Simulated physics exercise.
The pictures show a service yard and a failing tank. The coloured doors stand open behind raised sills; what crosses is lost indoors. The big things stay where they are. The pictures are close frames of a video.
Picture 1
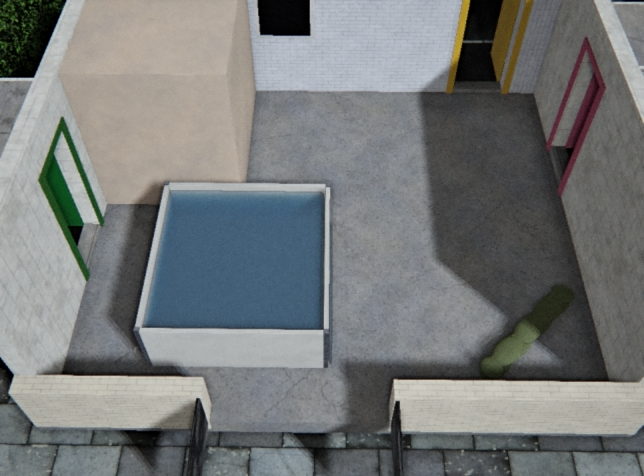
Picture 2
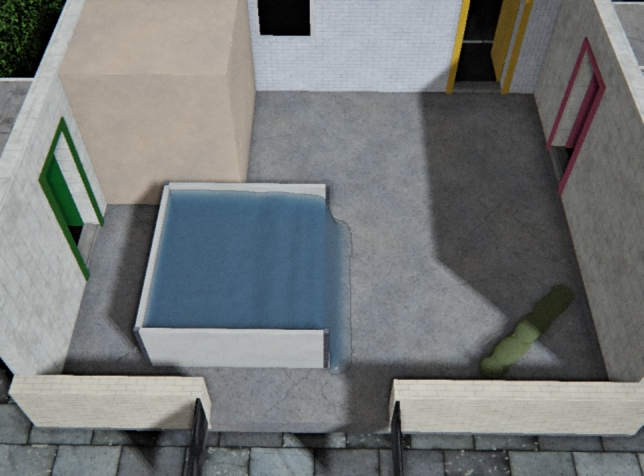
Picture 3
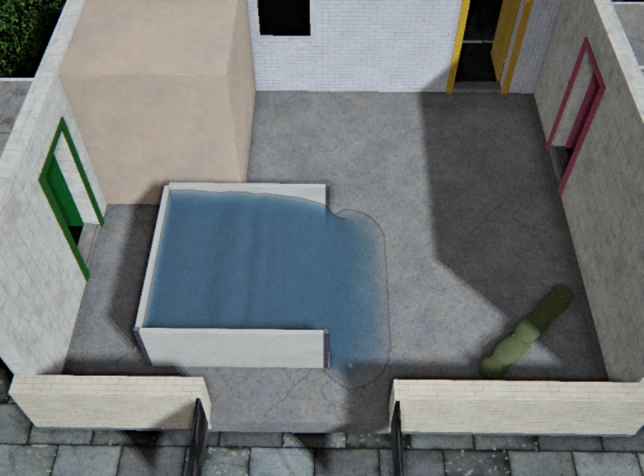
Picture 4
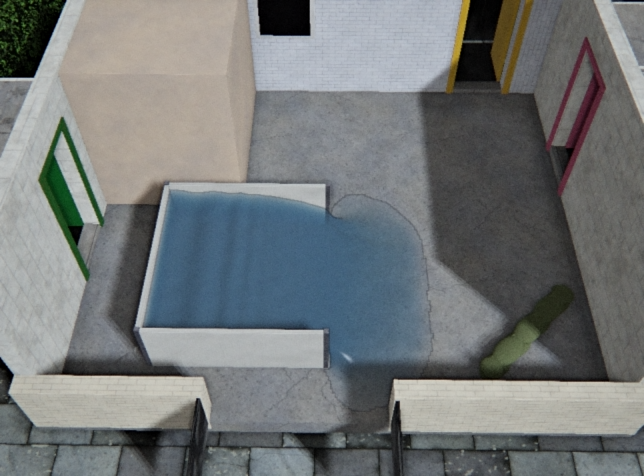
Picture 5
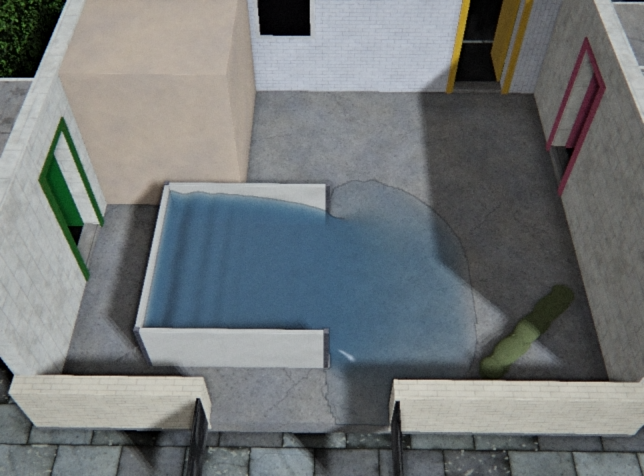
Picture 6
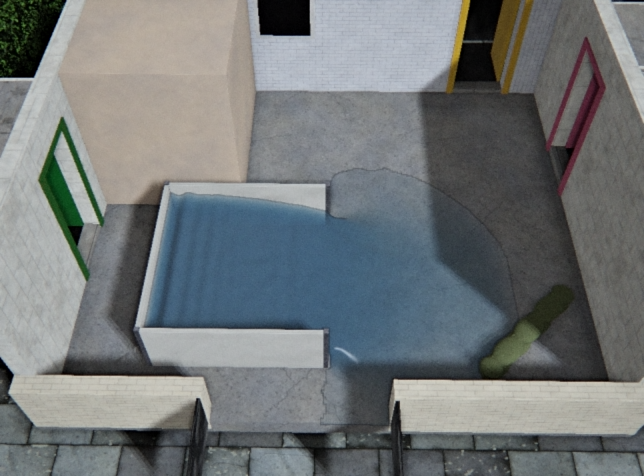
Blue water poured out of the right side of an open, white-walled tank and spread in a widening sheet across the grey yard floor, reaching close to a green, lumpy object on the right.
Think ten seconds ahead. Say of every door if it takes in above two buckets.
The green door admits no more than that; the yellow door lets in a lot; the pink door lets in a lot.
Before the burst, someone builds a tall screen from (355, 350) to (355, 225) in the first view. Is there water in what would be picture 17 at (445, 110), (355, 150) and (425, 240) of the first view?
In that order: Covered, under water, dry.
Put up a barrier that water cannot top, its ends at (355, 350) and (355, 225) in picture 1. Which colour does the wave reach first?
That is the one in yellow.
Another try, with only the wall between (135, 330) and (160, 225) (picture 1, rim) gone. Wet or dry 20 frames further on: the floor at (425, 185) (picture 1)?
At that place: Flooded.
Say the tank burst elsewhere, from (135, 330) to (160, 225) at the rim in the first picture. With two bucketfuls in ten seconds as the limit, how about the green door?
One by one: Green door passes that mark.
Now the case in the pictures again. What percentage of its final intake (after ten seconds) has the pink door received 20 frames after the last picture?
Near 80 in a hundred.
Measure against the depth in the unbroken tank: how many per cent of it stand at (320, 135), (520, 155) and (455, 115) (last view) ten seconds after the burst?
In turn 14, 14 and 12 in a hundred.
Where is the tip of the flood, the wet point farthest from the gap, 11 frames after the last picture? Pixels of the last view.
Near (533, 107).
A moment on, water covers 50 % of the floor; the green door not reached, the yellow door not reached, the pink door not reached.
Next, water covers 55 % of the floor; the green door not reached, the yellow door not reached, the pink door under two buckets in.
Then, water covers 60 % of the floor; the green door not reached, the yellow door far over two buckets in, the pink door over two buckets in.
Later, water covers 85 % of the floor; the green door not reached, the yellow door far over two buckets in, the pink door over two buckets in.
In the end, water covers 95 % of the floor; the green door under two buckets in, the yellow door far over two buckets in, the pink door over two buckets in.
